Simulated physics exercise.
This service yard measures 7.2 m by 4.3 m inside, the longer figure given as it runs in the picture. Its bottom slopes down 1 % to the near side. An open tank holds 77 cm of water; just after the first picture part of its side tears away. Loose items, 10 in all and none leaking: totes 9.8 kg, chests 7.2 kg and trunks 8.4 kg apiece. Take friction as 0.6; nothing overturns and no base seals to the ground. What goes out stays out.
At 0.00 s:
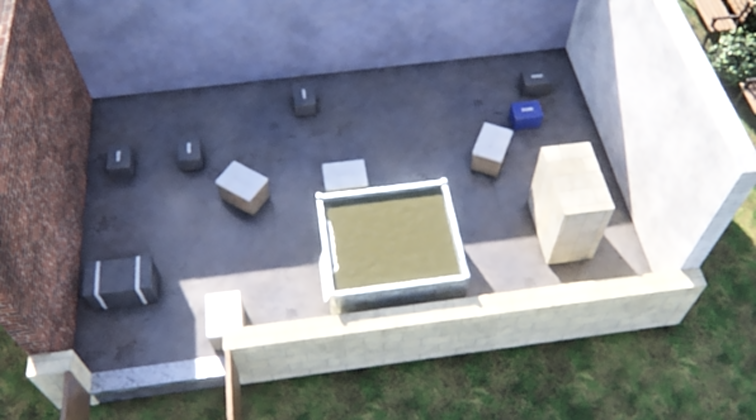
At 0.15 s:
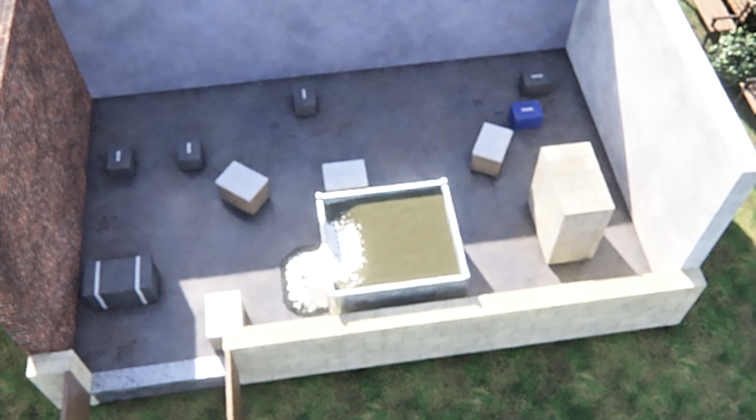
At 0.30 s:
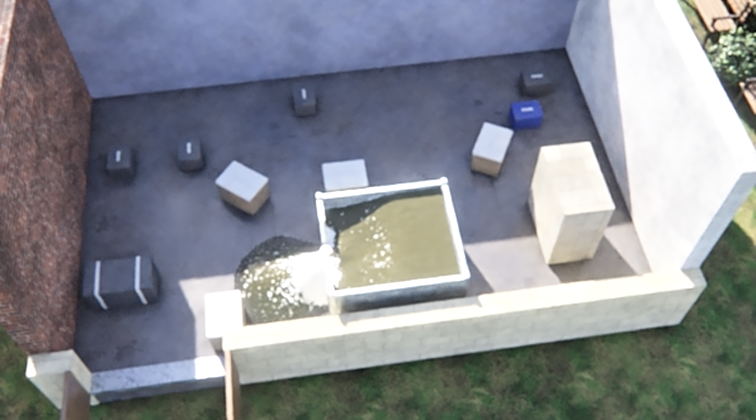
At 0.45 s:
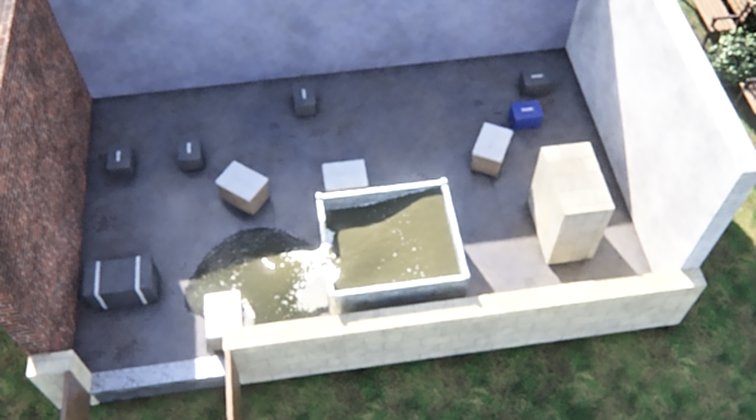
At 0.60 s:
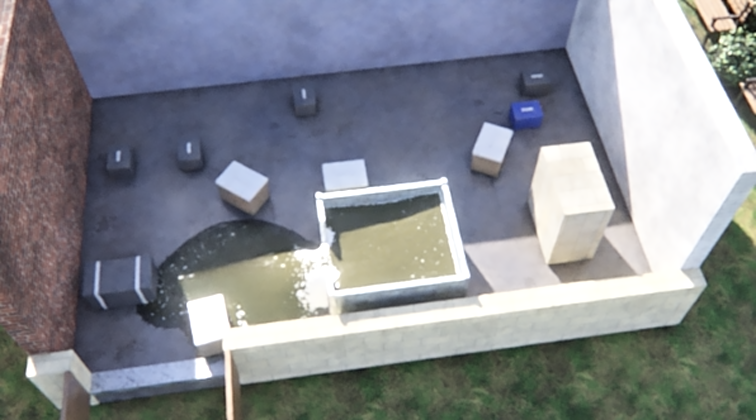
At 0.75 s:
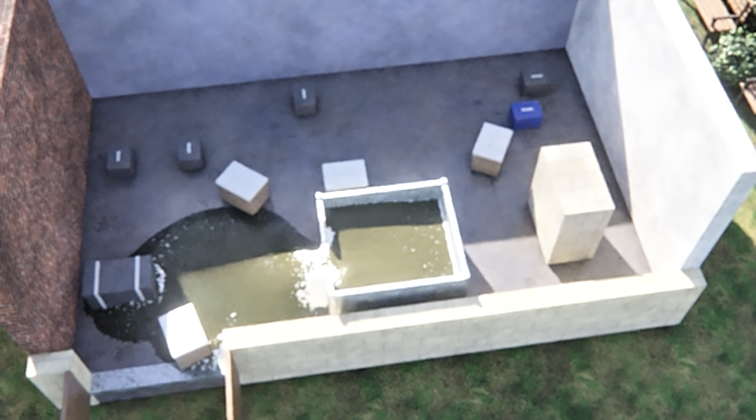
In a walled yard, water burst from the left side of an open tank and spread across the ground to the left, shifting a pale box near the front wall and reaching a dark, striped trunk.
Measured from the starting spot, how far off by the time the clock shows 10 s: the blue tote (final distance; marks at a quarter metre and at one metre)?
Blue tote holds its place.
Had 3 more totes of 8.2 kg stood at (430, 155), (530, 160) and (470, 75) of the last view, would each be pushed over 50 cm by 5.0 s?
In that order: Short of it, less, less.
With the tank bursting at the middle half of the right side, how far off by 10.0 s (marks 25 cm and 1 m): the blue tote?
Then the blue tote travels far.
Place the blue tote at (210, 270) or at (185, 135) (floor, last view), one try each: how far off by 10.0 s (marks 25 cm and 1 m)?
In that order: It ends far away; it slides a little.
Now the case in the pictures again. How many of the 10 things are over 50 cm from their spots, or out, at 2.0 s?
By then 1.
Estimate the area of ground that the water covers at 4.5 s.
Roughly 16 m2.
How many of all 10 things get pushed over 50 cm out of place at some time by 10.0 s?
I count 5.
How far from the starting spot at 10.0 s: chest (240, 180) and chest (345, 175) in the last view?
In turn: 100 cm, 140 cm.
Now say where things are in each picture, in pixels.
The first frame shows the blue tote at (527, 110) rests on the ground; water covers 1.9 m2; 0 of 10 have shifted.
The second frame shows the blue tote at (527, 110), on the bottom; water covers 2.4 m2; 0 of 10 have shifted.
The third frame shows the blue tote at (527, 110), on the bottom; water covers 3.2 m2; 0 of 10 have shifted.
The fourth frame shows the blue tote at (527, 110) rests on the ground; water covers 4.0 m2; 0 of 10 have shifted.
The fifth frame shows the blue tote at (527, 110), on the bottom; 5.2 m2 under water; 1 of 10 have shifted.
The sixth frame shows the blue tote at (527, 110), on the bottom; 6.5 m2 under water; 1 of 10 have shifted.
After 2.0 s the blue tote is near (527, 110), 0.0 m from its start, aground; 1 of 10 are out; 0 afloat.
After 4.5 s the blue tote is near (527, 110), 0.0 m from its start, aground; 1 of 10 are out; 2 afloat.
After 7.0 s the blue tote is near (527, 110), 0.0 m from its start, aground; 1 of 10 are out; 2 afloat.
After 10.0 s the blue tote is near (527, 110), 0.0 m from its start, aground; 1 of 10 are out; 3 afloat.
